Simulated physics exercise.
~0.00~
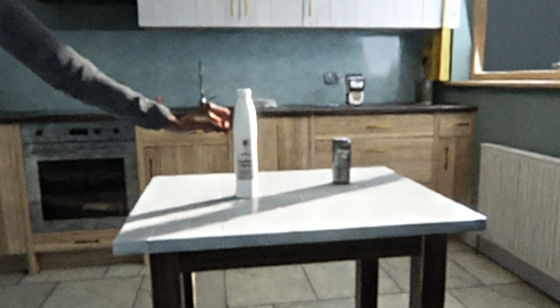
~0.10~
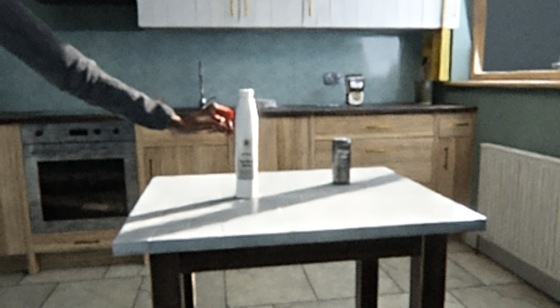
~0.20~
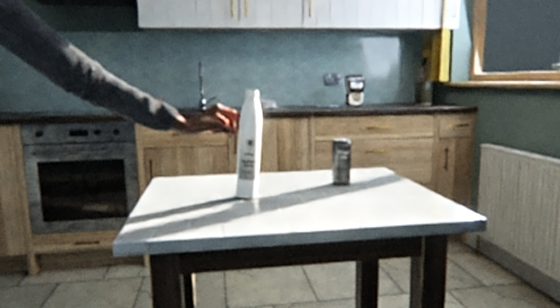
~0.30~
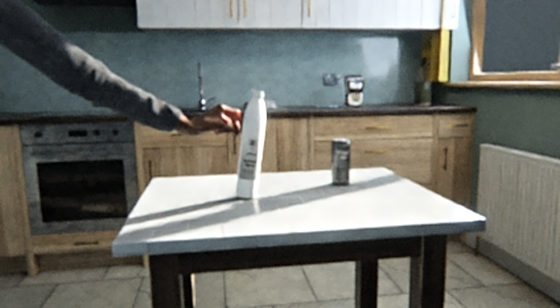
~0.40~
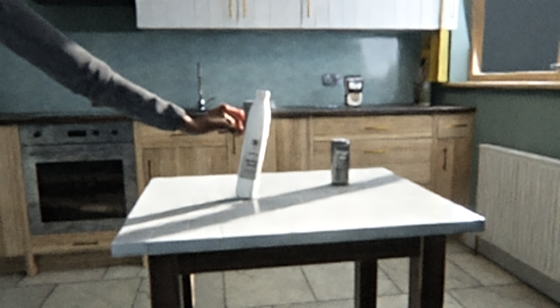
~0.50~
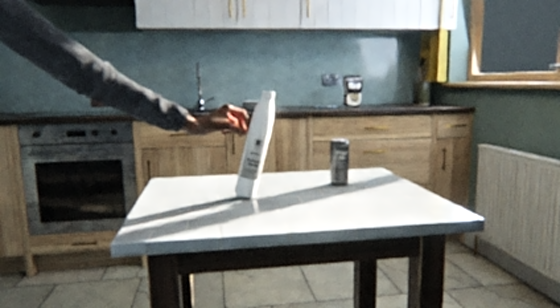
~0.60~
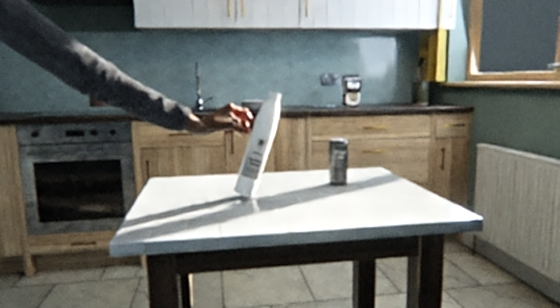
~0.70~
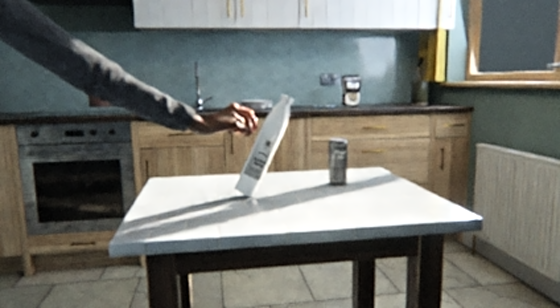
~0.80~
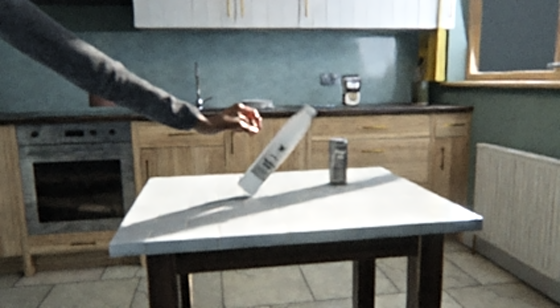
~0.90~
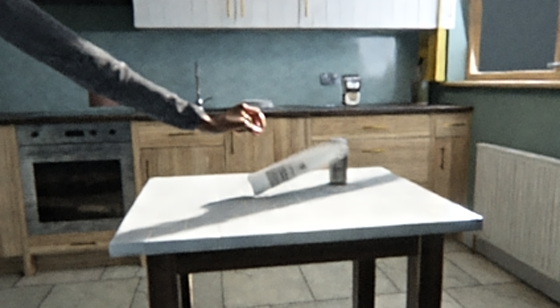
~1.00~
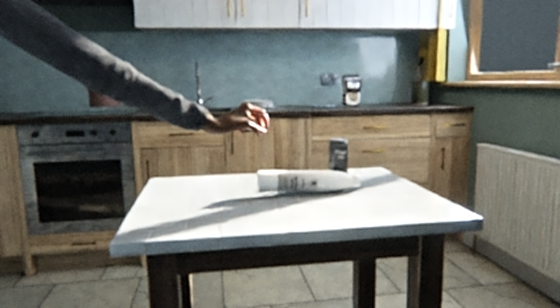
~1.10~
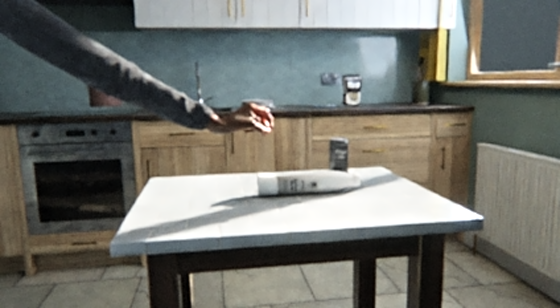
In a kitchen, a hand tips a white bottle rightward onto its side beside a can.
